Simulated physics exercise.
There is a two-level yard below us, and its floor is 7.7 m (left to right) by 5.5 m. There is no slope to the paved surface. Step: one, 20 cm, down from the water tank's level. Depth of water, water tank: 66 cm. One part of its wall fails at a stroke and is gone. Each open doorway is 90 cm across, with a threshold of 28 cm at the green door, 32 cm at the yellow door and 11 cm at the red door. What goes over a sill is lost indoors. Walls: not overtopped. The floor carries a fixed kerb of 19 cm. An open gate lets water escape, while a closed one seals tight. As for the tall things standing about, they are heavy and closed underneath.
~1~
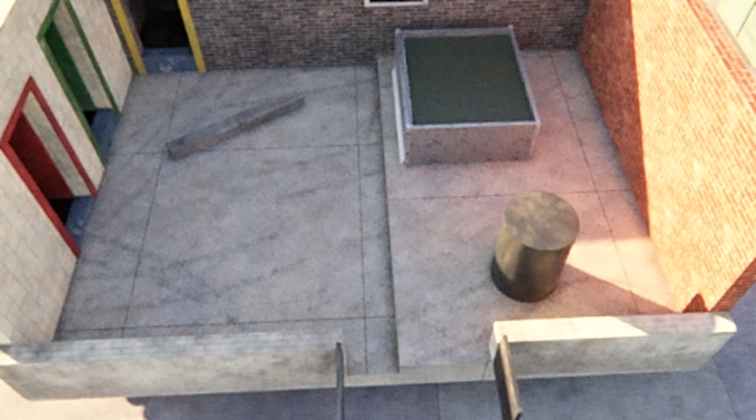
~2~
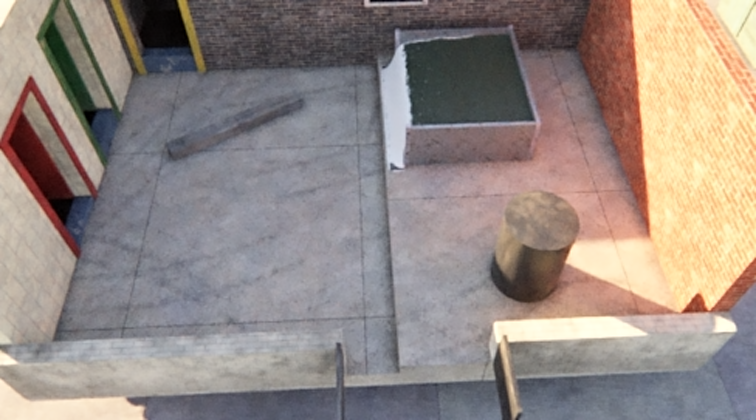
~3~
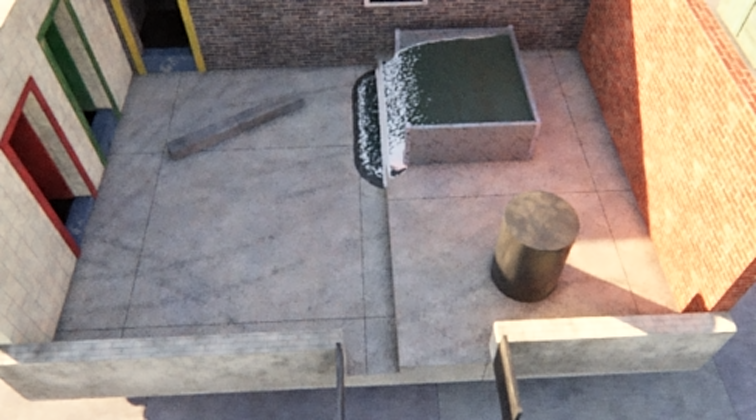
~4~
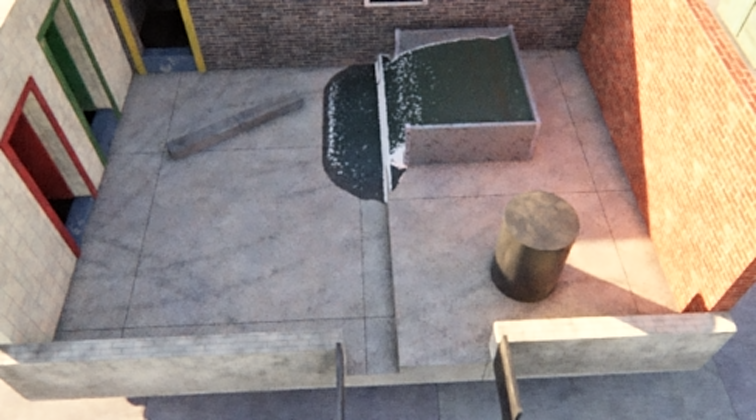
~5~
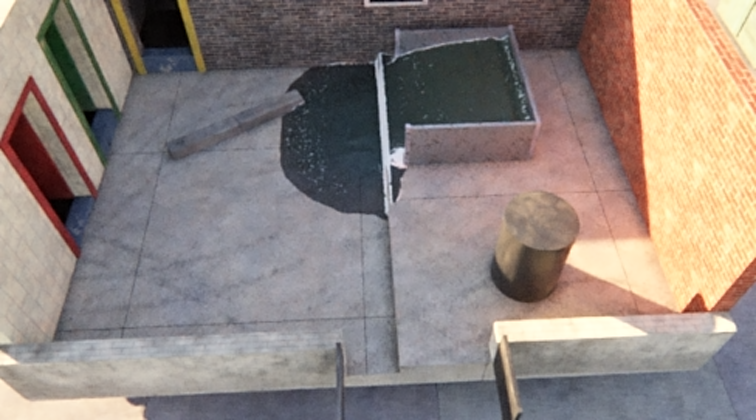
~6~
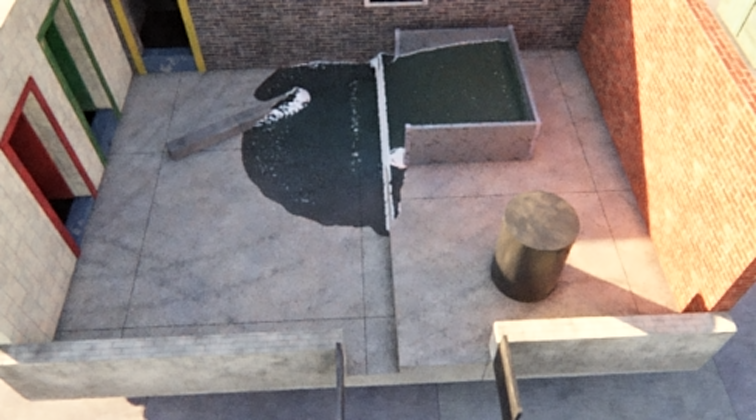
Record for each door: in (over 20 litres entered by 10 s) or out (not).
Log: Green door out, yellow door out, red door in.
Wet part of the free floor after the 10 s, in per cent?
Covered: Roughly 60 %.
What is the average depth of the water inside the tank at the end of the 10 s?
Roughly 2 centimetres.
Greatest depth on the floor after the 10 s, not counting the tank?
Depth: Approx. 16 cm.
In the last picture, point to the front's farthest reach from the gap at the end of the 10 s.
(45, 371).
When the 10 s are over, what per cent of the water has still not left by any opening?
82 %.
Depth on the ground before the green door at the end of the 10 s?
I'd put it at around 8.0 cm deep.
A moment later water covers 35 % of the floor and is deepest (31 cm) near (287, 120); green door not reached, yellow door 8 cm at the sill, 0 L in, red door not reached.
Soon after water covers 50 % of the floor and is deepest (36 cm) near (144, 74); green door 13 cm at the sill, 0 L in, yellow door 10 cm at the sill, 0 L in, red door 30 cm at the sill, 49 L in.
Next water covers 50 % of the floor and is deepest (38 cm) near (49, 356); green door 15 cm at the sill, 1 L in, yellow door 15 cm at the sill, 0 L in, red door 20 cm at the sill, 174 L in.
Later on water covers 65 % of the floor and is deepest (24 cm) near (391, 341); green door 10 cm at the sill, 1 L in, yellow door 8 cm at the sill, 0 L in, red door 16 cm at the sill, 206 L in.
At the end water covers 60 % of the floor and is deepest (16 cm) near (379, 157); green door 8 cm at the sill, 1 L in, yellow door 11 cm at the sill, 0 L in, red door 9 cm at the sill, 217 L in.
